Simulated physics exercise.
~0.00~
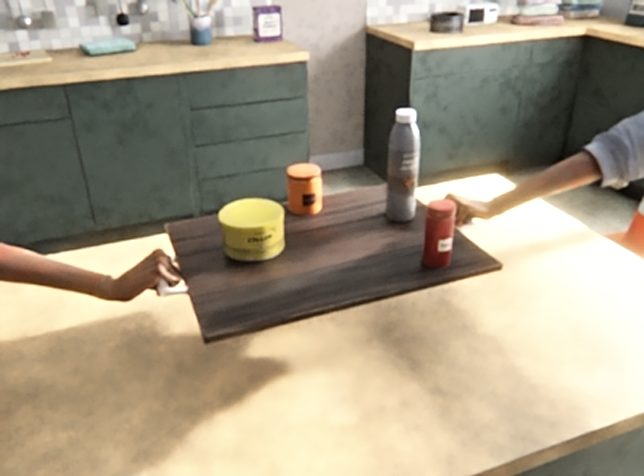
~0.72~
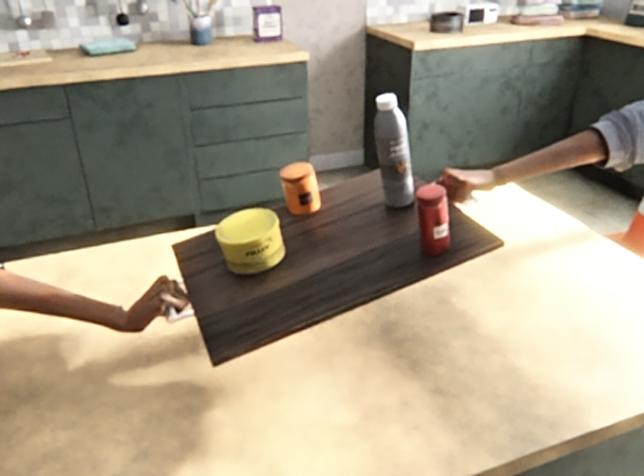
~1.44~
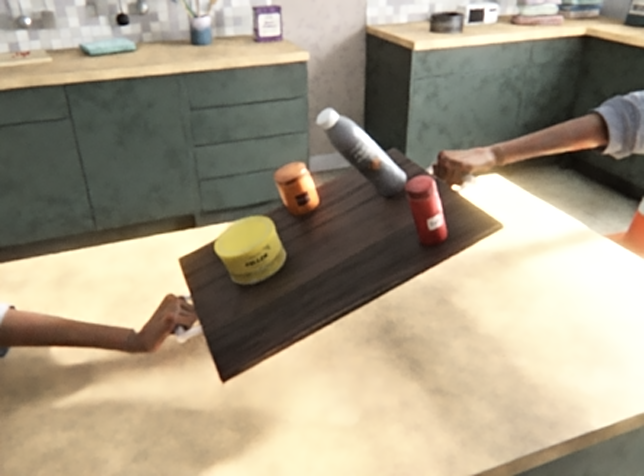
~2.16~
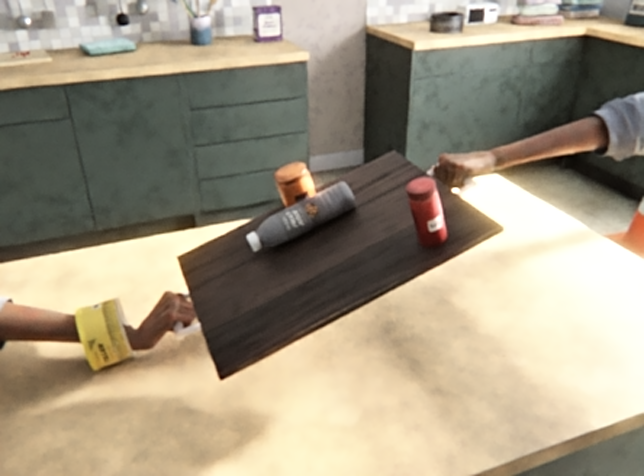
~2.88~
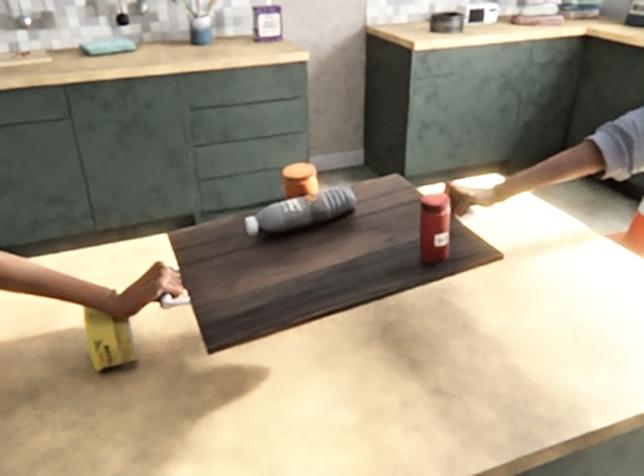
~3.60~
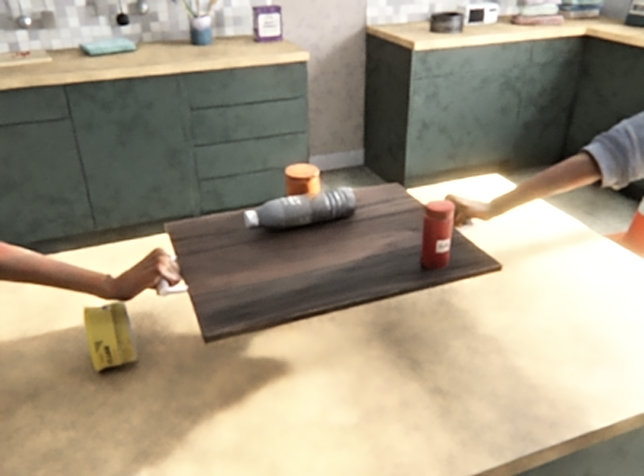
Two hands, one from each side, hold a dark wooden board above a pale table in a kitchen with dark green cabinets, seen from slightly above. On it stand a yellow tub at left, an orange jar behind, a tall grey bottle toward the back right and a red shaker at front right. The board tips down to the left, and the grey bottle leans and topples onto its side. The yellow tub slides off the left edge and lands on its side on the table. The board levels again, with the bottle lying beside the upright jar and the shaker still standing.
